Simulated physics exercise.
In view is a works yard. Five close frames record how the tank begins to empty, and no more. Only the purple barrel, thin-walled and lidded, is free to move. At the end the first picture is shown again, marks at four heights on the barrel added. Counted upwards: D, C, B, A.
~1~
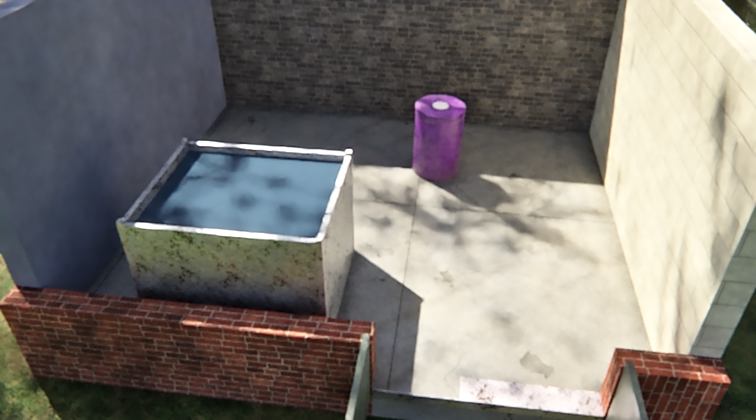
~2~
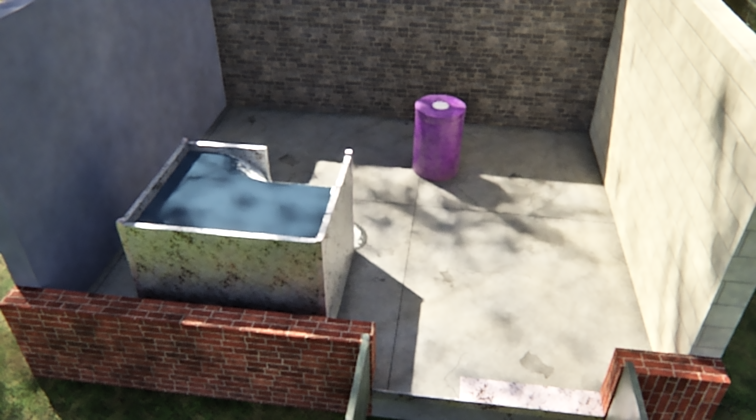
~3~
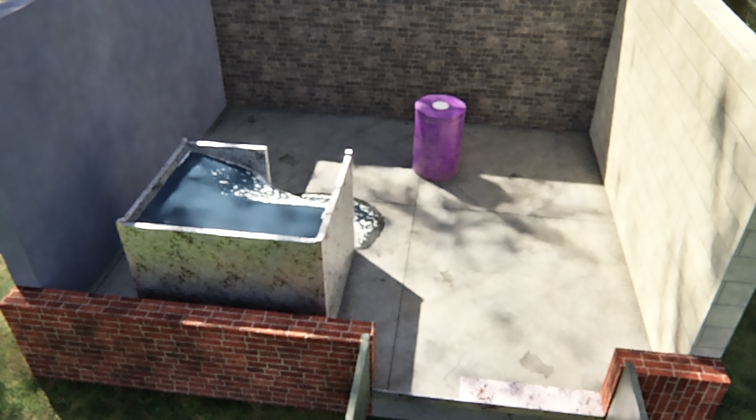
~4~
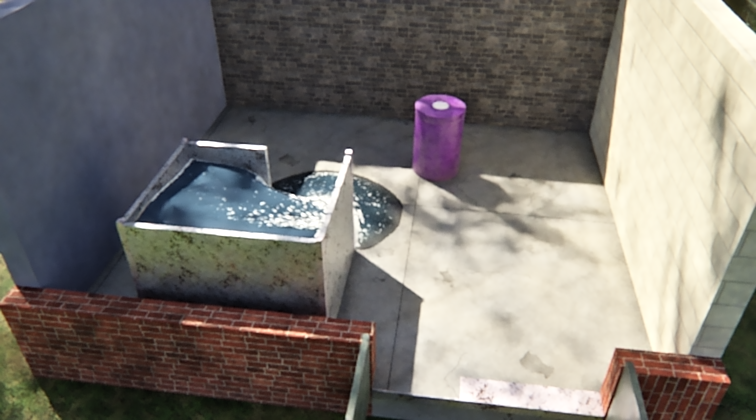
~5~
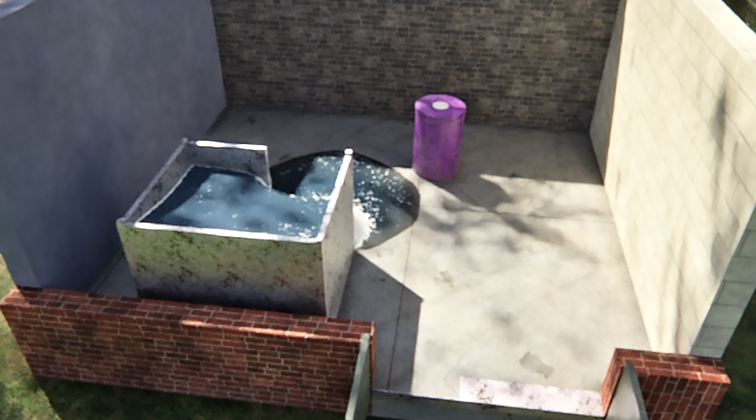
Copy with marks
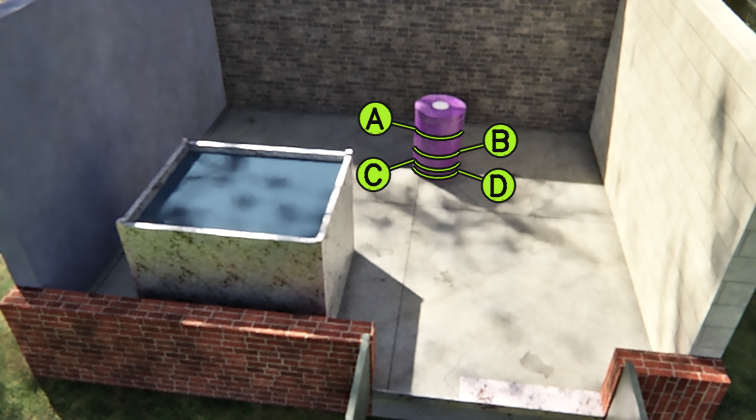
In a walled concrete yard, a square tank full of dark water stands at the left, with a purple barrel behind it to the right. The tank's back right corner opens and water pours through, foaming and spreading across the floor in a widening dark pool while the barrel stays still.
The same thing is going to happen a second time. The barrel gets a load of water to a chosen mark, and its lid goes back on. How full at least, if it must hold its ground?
Go for A.
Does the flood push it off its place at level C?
Yes, that goes wrong.
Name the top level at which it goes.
That would be B.
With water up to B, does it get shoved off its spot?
Yes, that goes wrong.
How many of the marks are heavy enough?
One.
On the marked copy, A at (437, 138); B at (436, 157); C at (435, 170); D at (434, 177); from the bottom up D, C, B, A.
If A is chosen, it shifts by a finger or two and stays.
If B is chosen, it is pushed about its own width away.
If C is chosen, it is pushed about 4 times its own width away.
If D is chosen, it is pushed about 6 times its own width away.
